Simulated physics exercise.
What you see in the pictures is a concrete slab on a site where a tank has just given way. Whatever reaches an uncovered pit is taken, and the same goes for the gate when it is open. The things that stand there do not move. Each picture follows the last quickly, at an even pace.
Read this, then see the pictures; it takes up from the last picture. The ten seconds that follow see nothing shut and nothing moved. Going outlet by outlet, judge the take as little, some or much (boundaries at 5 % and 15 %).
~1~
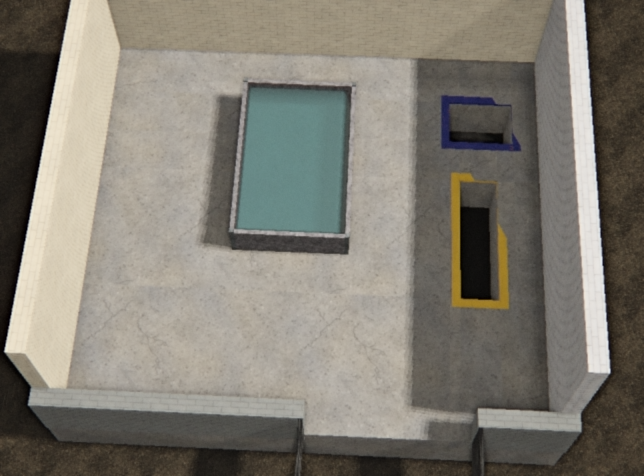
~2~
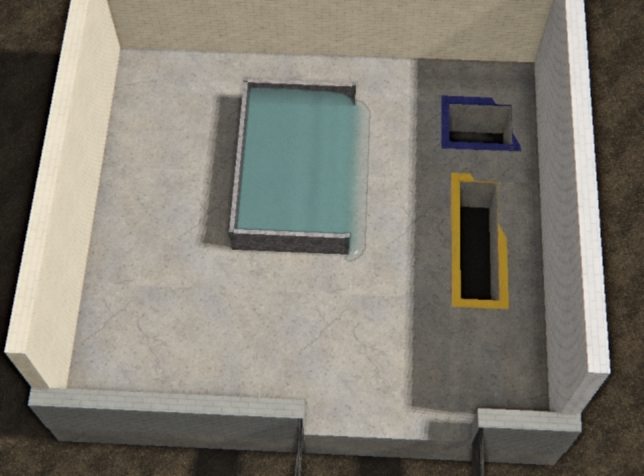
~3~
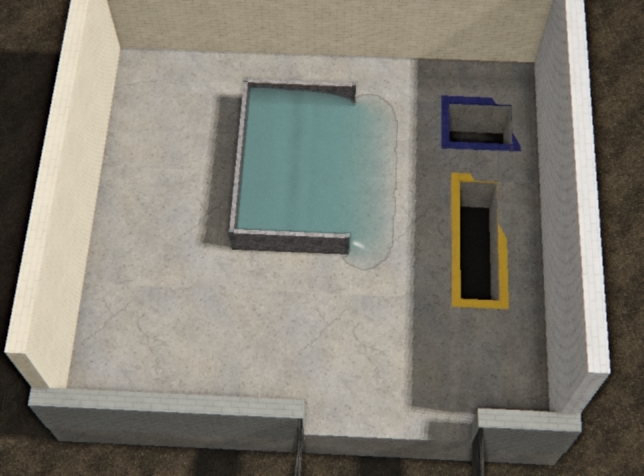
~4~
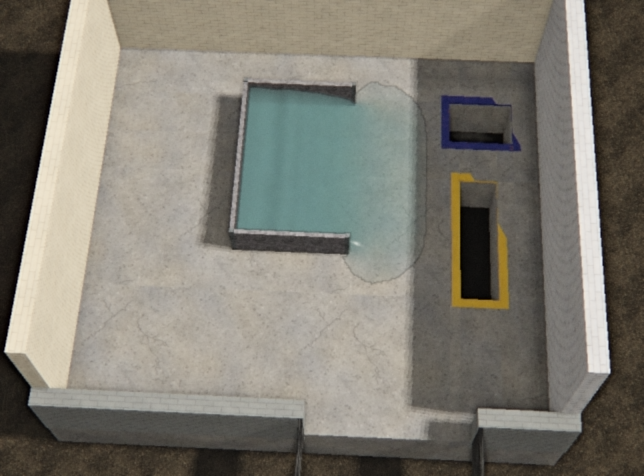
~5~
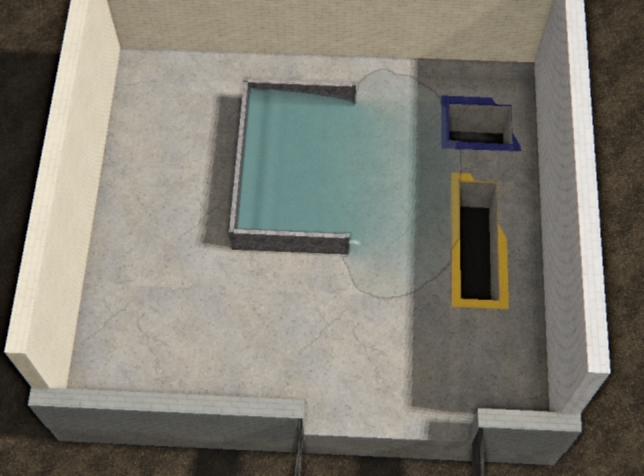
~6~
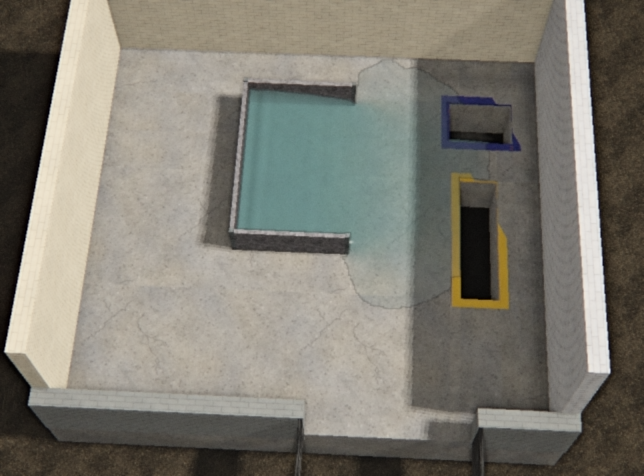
My judgement: The gate ends up with little, the blue pit ends up with much, the yellow pit ends up with much.
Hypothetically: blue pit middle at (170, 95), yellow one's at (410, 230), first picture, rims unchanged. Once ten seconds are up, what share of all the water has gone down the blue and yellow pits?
The blue pit ends up with 2 per cent, the yellow pit with 65 per cent.
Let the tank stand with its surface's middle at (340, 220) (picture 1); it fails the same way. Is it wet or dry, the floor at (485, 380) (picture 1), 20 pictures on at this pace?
Verdict: Under water.
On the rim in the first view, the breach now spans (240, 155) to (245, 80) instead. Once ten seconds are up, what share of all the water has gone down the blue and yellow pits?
Blue takes 6 in a hundred, yellow takes 2 in a hundred.
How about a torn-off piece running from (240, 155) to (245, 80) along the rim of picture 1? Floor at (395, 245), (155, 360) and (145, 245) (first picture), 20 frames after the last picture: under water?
First point spared, second point swamped, third point swamped.
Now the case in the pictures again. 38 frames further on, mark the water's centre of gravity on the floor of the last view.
Near (389, 204) in the last view.
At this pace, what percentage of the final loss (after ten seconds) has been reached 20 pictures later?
Approximately 65 %.
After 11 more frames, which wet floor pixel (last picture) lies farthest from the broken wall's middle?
At roughly (508, 386).
A moment on, water covers 25 % of the floor; the gate 0 %, the blue pit 4 %, the yellow pit 10 %.
Next, water covers 30 % of the floor; the gate 0 %, the blue pit 9 %, the yellow pit 22 %.
Then, water covers 35 % of the floor; the gate 0 %, the blue pit 16 %, the yellow pit 34 %.
Later, water covers 40 % of the floor; the gate 1 %, the blue pit 25 %, the yellow pit 41 %.
In the end, water covers 35 % of the floor; the gate 3 %, the blue pit 28 %, the yellow pit 46 %.
